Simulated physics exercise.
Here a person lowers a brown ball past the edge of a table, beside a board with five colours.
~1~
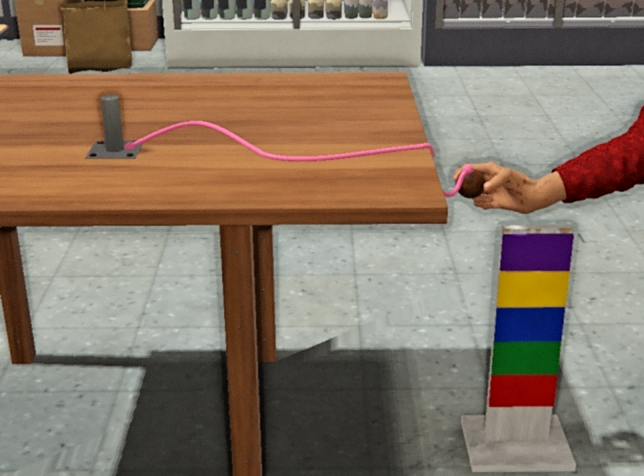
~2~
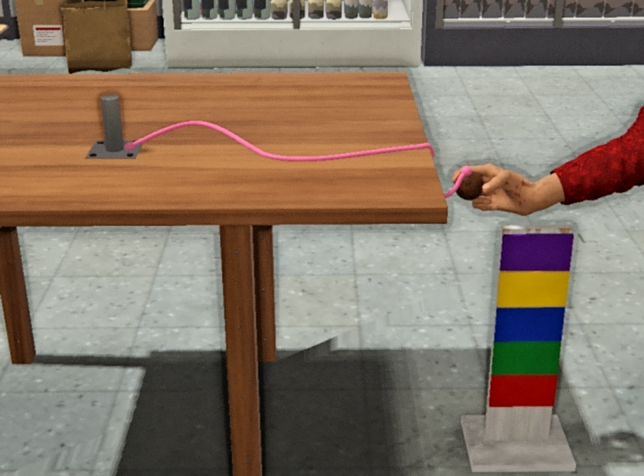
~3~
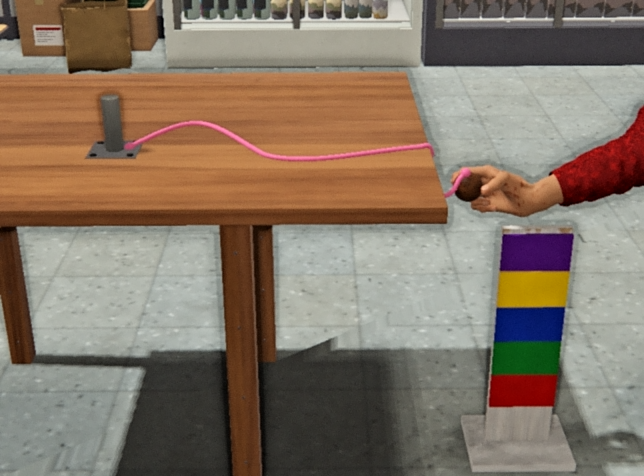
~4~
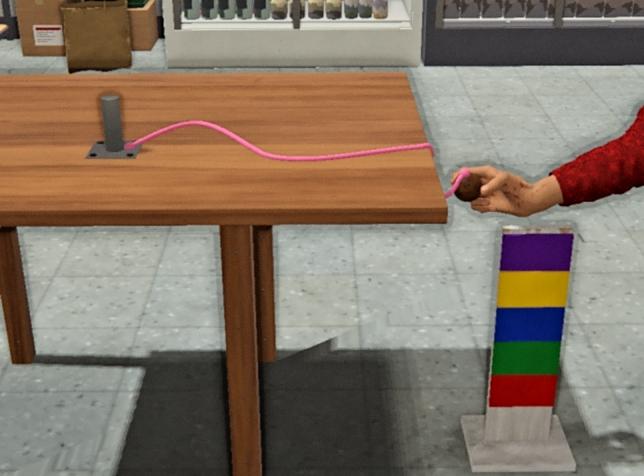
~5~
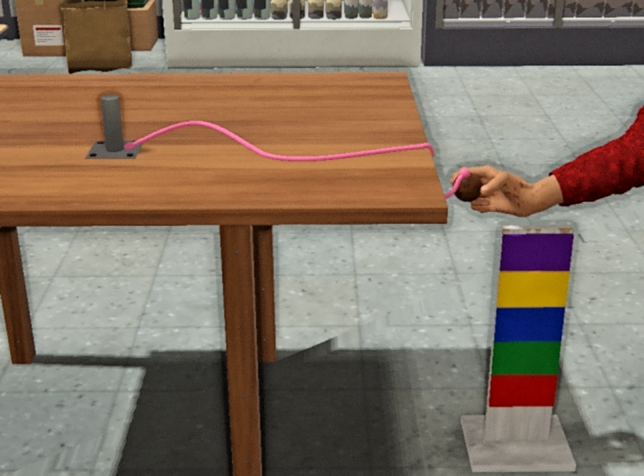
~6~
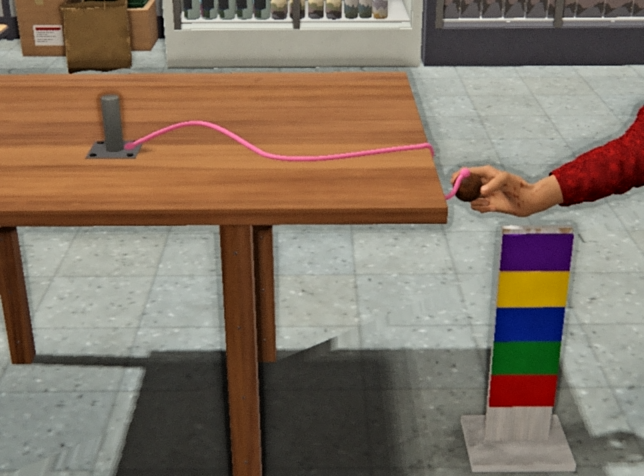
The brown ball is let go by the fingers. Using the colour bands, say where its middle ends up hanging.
Its middle ends up at the blue band.
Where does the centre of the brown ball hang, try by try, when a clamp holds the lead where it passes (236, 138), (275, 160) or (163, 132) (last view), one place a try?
It comes to rest around (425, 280), (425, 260) and (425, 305) respectively.
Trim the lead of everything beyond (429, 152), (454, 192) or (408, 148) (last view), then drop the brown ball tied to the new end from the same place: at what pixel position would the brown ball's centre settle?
The three tries give approximately (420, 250), (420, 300) and (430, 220).
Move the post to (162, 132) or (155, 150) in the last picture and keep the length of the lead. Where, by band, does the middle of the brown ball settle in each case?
First try: Green; second try: Green.
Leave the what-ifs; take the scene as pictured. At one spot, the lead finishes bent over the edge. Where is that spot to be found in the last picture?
Look around (342, 157).
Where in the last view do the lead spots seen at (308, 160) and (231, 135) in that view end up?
(397, 136) and (284, 142).
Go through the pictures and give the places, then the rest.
Brown ball (471, 184); purple (537, 254); yellow (533, 290); blue (530, 325); green (526, 359); red (523, 392), in the first frame.
Brown ball (469, 186); lead through (156, 135) (221, 130) (263, 154) (349, 156) (431, 159), in the second frame.
Brown ball (468, 187), in the third frame.
Brown ball (467, 187); lead through (156, 135) (221, 130) (263, 154) (349, 156) (430, 159), in the fourth frame.
Brown ball (467, 187), in the fifth frame.
Brown ball (467, 187); lead through (156, 135) (221, 130) (263, 154) (349, 156) (431, 159), in the sixth frame.
Soon after, ball near (412, 307); level with yellow.
After that, ball near (423, 320); level with blue.
In the end, ball near (420, 324); level with blue. Its centre hangs level with the blue band.
